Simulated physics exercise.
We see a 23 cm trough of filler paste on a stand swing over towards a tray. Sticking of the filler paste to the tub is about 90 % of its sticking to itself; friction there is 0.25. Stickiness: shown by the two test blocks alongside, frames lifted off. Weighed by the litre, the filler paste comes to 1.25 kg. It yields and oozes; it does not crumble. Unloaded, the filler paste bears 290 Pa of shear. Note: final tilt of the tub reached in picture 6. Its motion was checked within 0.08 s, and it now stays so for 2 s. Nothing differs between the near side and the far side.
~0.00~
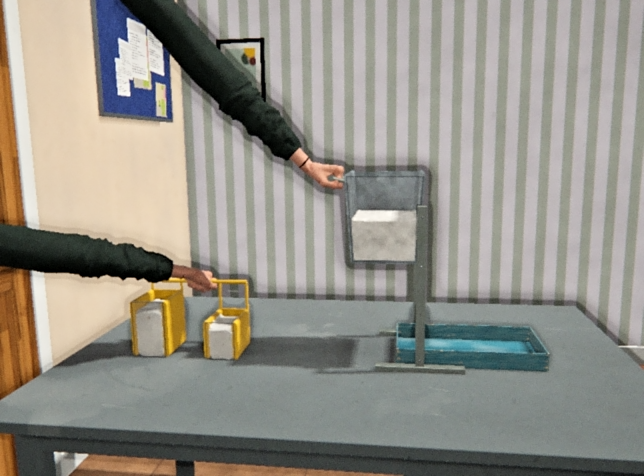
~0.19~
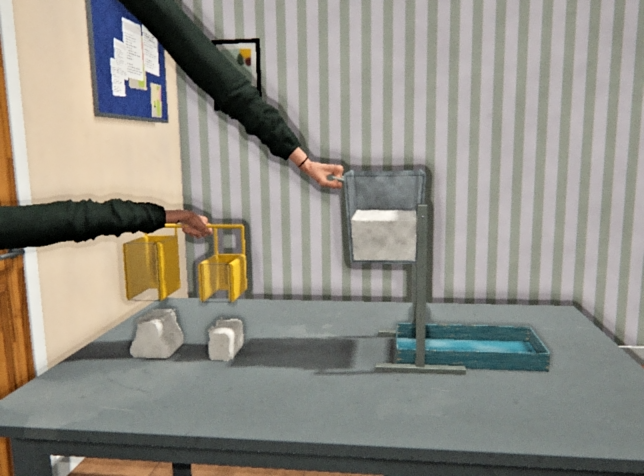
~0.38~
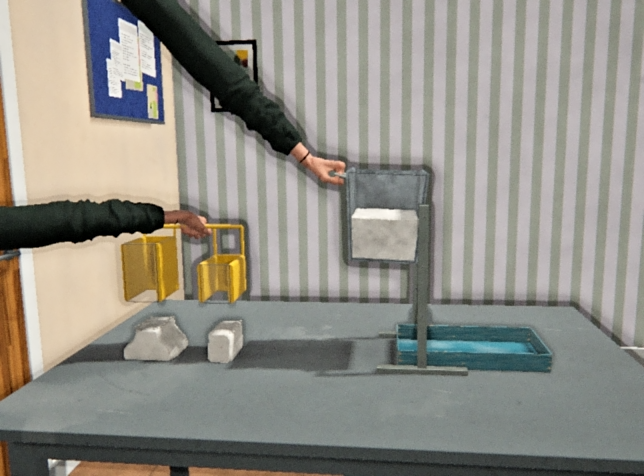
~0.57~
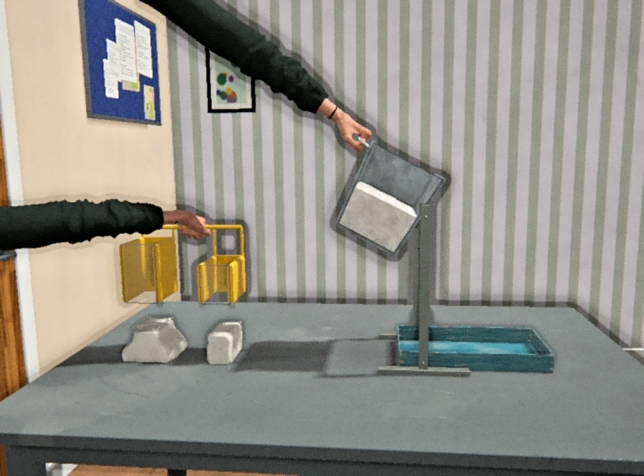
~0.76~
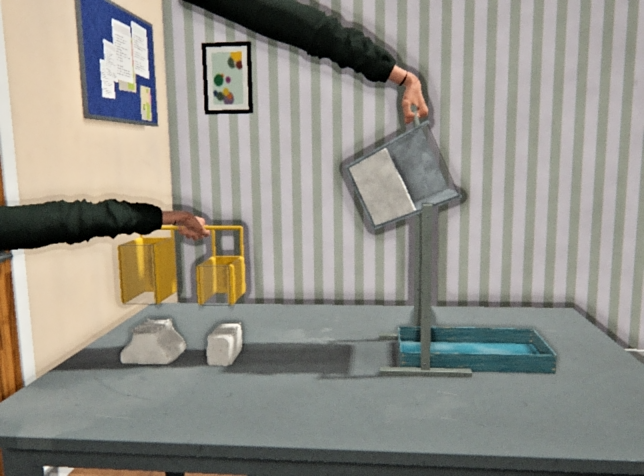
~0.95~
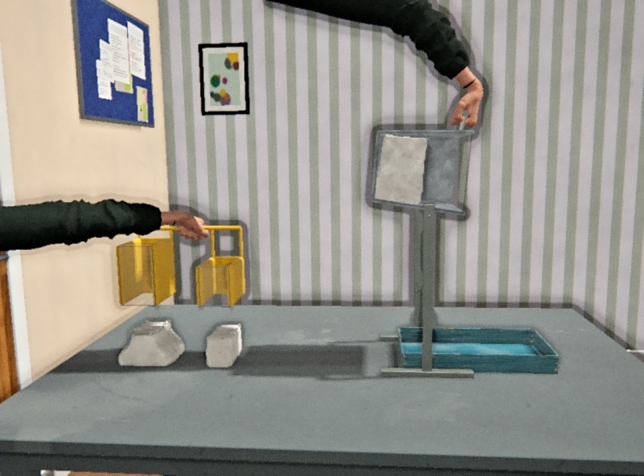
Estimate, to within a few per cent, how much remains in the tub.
Roughly 67 per cent remains in the tub.
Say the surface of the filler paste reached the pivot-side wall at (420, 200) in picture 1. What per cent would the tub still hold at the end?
In that case, around 45 percent.
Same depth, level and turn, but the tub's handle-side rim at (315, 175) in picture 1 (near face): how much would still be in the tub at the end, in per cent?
About 45 per cent.
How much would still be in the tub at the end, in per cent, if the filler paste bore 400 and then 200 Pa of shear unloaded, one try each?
In turn about 100 %, 55 %.
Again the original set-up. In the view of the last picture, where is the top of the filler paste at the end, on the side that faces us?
Looking at the last picture, I'd put it at about (399, 178).
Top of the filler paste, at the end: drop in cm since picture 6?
Roughly 11 cm.
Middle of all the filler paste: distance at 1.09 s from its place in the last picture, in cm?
Around 5 cm.
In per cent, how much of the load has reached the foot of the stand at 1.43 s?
0 %.
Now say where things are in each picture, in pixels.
In the first picture, handle-side rim at (348, 176), tilt 0 degrees; highest point of the filler paste at (363, 220); test blocks 14 cm, 9.0 cm high (left to right).
In the second picture, handle-side rim at (348, 175), tilt 0 degrees; highest point of the filler paste at (363, 219); test blocks 11 cm, 8.7 cm high (left to right).
In the third picture, handle-side rim at (350, 172), tilt 3 degrees; highest point of the filler paste at (356, 217); test blocks 9.6 cm, 8.6 cm high (left to right).
In the fourth picture, handle-side rim at (375, 143), tilt 28 degrees; highest point of the filler paste at (356, 188); test blocks 9.6 cm, 8.6 cm high (left to right).
In the fifth picture, handle-side rim at (428, 124), tilt 66 degrees; highest point of the filler paste at (387, 150); test blocks 9.6 cm, 8.6 cm high (left to right).
In the sixth picture, handle-side rim at (472, 134), tilt 95 degrees; highest point of the filler paste at (389, 136); test blocks 9.6 cm, 8.6 cm high (left to right).
By 1.09 s, the tub is at 95 degrees and holds 100 %.
By 1.26 s, the tub is at 95 degrees and holds 84 %.
By 1.43 s, the tub is at 95 degrees and holds 68 %.
By 1.60 s, the tub is at 95 degrees and holds 67 %.
By 2.95 s, at the end, the tub is at 95 degrees and holds 67 %.
